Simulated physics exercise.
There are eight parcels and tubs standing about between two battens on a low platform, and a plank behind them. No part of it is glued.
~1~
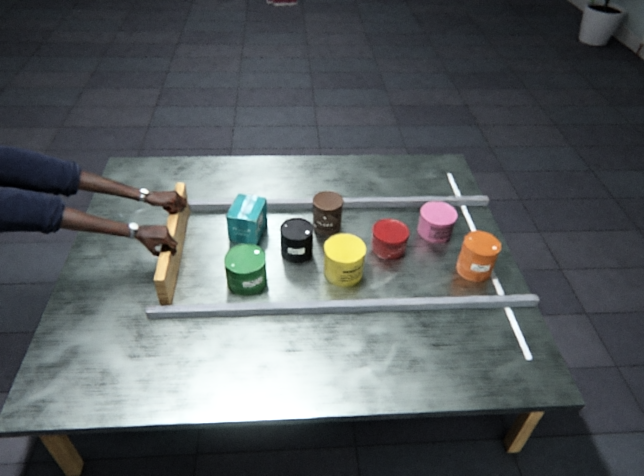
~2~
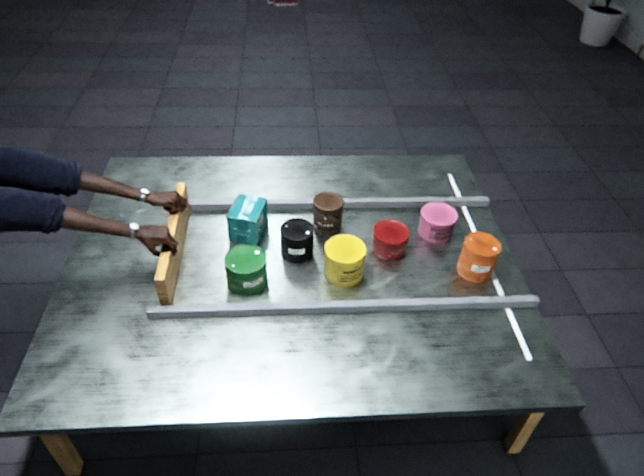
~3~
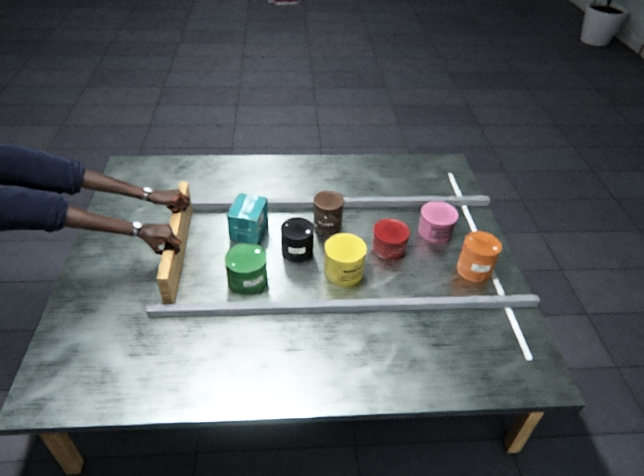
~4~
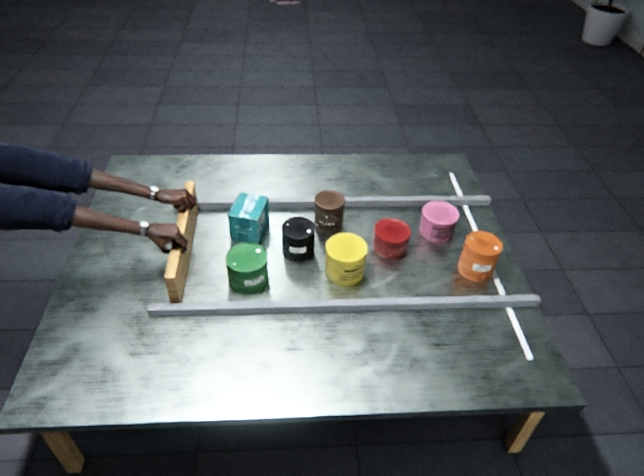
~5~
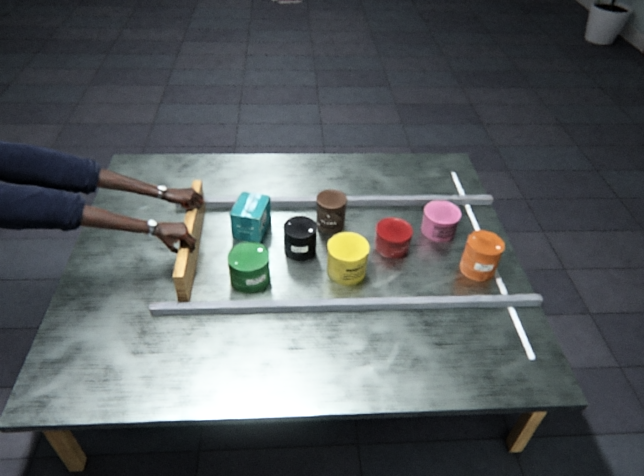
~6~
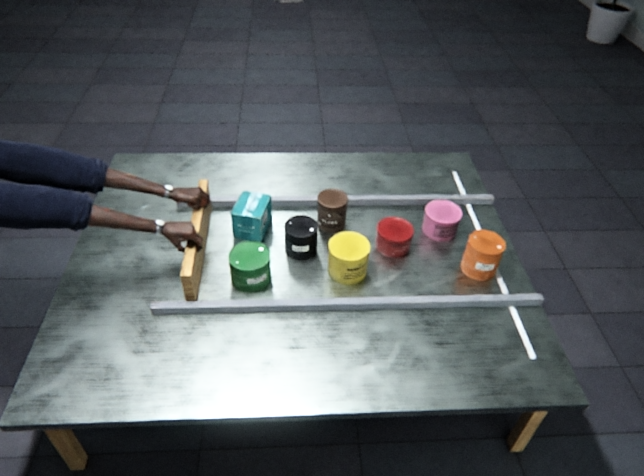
Two hands sliding a wooden plank slowly right between two rails towards eight colourful tubs and parcels standing still on a table.
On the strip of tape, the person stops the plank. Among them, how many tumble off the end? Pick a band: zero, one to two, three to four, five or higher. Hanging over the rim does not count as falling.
Band: Five or higher.
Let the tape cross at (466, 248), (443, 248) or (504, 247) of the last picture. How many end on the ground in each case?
The counts: 3, 2 and 8.
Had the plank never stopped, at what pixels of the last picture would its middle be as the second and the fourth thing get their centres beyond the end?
At (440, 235) for the second, at (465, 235) for the fourth.
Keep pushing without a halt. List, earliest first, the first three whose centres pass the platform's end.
In order: The orange canister, the pink pail, the yellow pail.
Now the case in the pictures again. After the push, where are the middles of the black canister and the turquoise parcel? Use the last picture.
Black canister: About (506, 237); turquoise parcel: About (493, 211).
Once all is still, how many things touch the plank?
3 end up touching it.
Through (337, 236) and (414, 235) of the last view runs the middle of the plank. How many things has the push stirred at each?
Answer - first 6, then 8.
Early on, none off yet; orange canister at rest near (483, 255); pink pail at rest near (441, 221); red pail at rest near (394, 237).
A while later, none off yet; orange canister travelled a little near (492, 254); pink pail travelled about its own width near (461, 217); red pail travelled about its own width near (438, 232).
Finally, the number that fall off is five or more; lost, brown pail, yellow pail, red pail, pink pail and orange canister.
